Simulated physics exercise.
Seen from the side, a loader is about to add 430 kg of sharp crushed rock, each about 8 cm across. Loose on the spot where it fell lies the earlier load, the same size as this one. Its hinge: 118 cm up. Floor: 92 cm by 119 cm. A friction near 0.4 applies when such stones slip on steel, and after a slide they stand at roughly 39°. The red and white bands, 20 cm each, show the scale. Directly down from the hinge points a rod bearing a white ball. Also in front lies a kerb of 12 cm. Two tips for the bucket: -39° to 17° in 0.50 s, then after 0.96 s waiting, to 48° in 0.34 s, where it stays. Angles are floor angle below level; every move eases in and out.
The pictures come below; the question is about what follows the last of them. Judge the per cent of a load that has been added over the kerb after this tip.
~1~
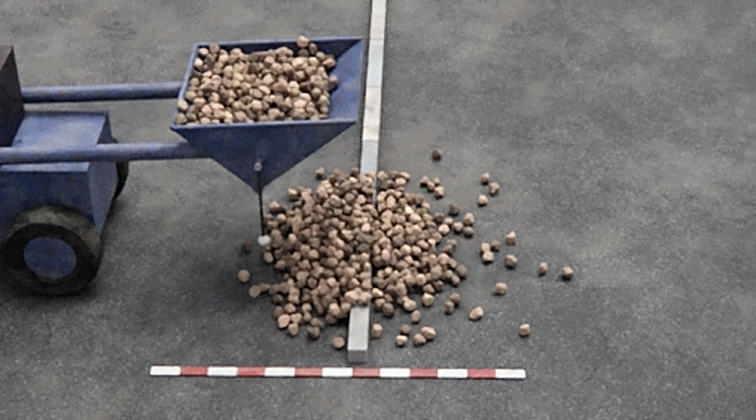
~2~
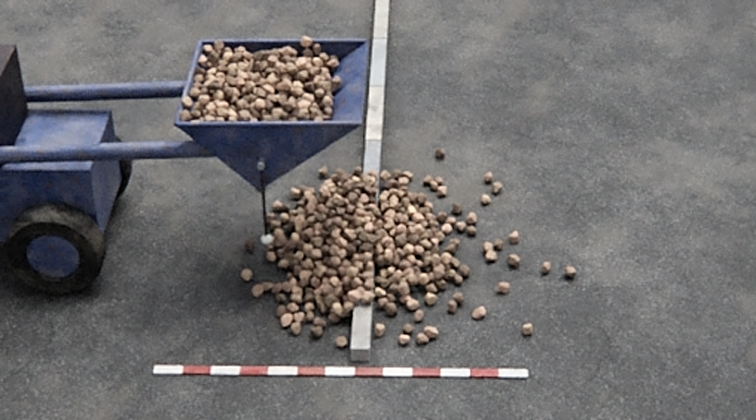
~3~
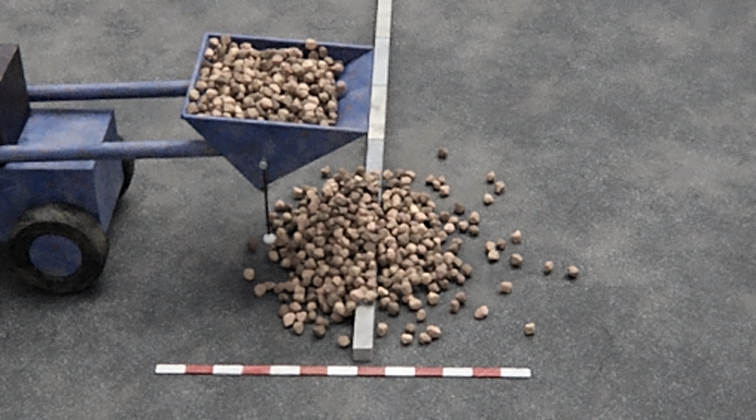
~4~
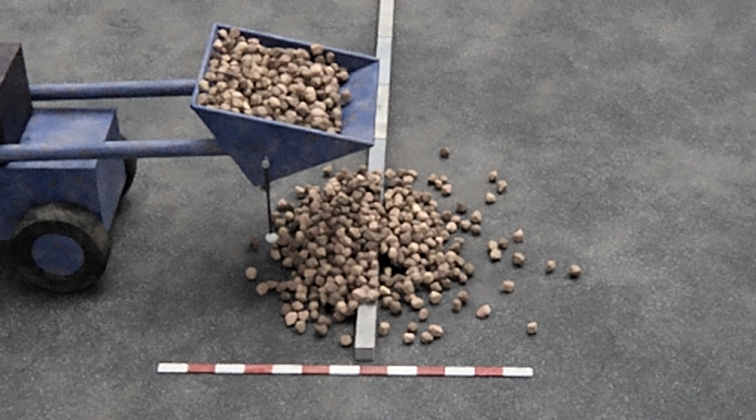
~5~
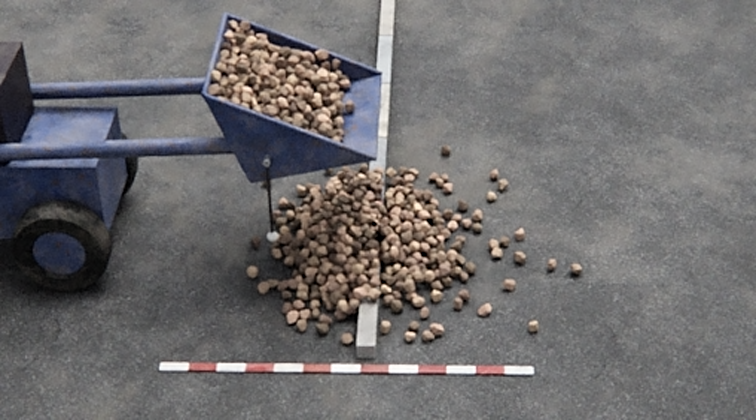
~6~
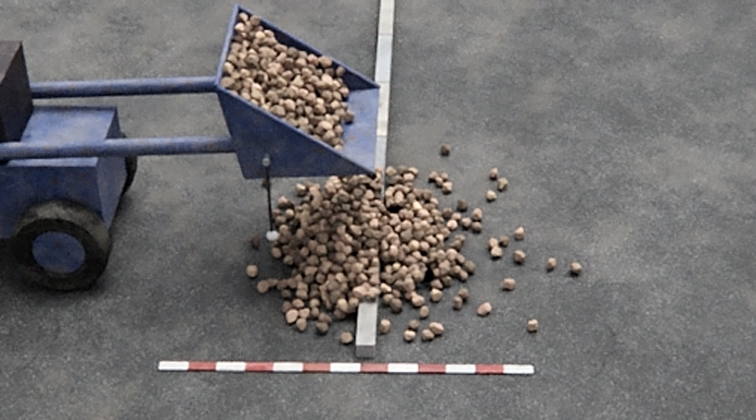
The added amount is roughly 59 per cent of a load.
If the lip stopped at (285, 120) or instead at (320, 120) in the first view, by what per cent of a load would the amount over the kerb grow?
10 %, then 30 %.
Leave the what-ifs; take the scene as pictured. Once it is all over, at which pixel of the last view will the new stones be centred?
Around (391, 225) in the last picture.
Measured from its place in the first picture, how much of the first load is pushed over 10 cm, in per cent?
Roughly 5 % of them.
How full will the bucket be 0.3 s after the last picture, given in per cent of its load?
Around 100 in a hundred.
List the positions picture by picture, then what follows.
The bucket is at -39°, its lip at (356, 121); the top of the load is at (260, 61). The earlier load is highest near (344, 203), 31 cm above ground level, 67 % on this side of the kerb, 33 % over the kerb, in the first frame.
The bucket is at -37°, its lip at (361, 124); the top of the load is at (251, 59), in the second frame.
The bucket is at -31°, its lip at (368, 132); the top of the load is at (226, 58), in the third frame.
The bucket is at -22°, its lip at (374, 145); the top of the load is at (224, 47), in the fourth frame.
Lip at (376, 159), floor tilted -13°, highest stones at (234, 39), in the fifth frame.
The bucket is at -3°, its lip at (374, 174); the top of the load is at (244, 33), in the sixth frame.
Then, 0.1 s after the last picture the floor is at 11°; in per cent of one load, 100 in the bucket, 67 on this side of the kerb, 33 over the kerb; the foremost stones are at (526, 256).
Then, 0.3 s after the last picture the floor is at 17°; in per cent of one load, 100 in the bucket, 67 on this side of the kerb, 33 over the kerb; the foremost stones are at (526, 256).
Then, 2.0 s after the last picture the floor is at 48°; in per cent of one load, 10 in the bucket, 106 on this side of the kerb, 84 over the kerb; the foremost stones are at (553, 270).
Then, 4.7 s after the last picture the floor is at 48°; in per cent of one load, 1 in the bucket, 107 on this side of the kerb, 93 over the kerb; the foremost stones are at (553, 270). Net gain over the kerb, 59.
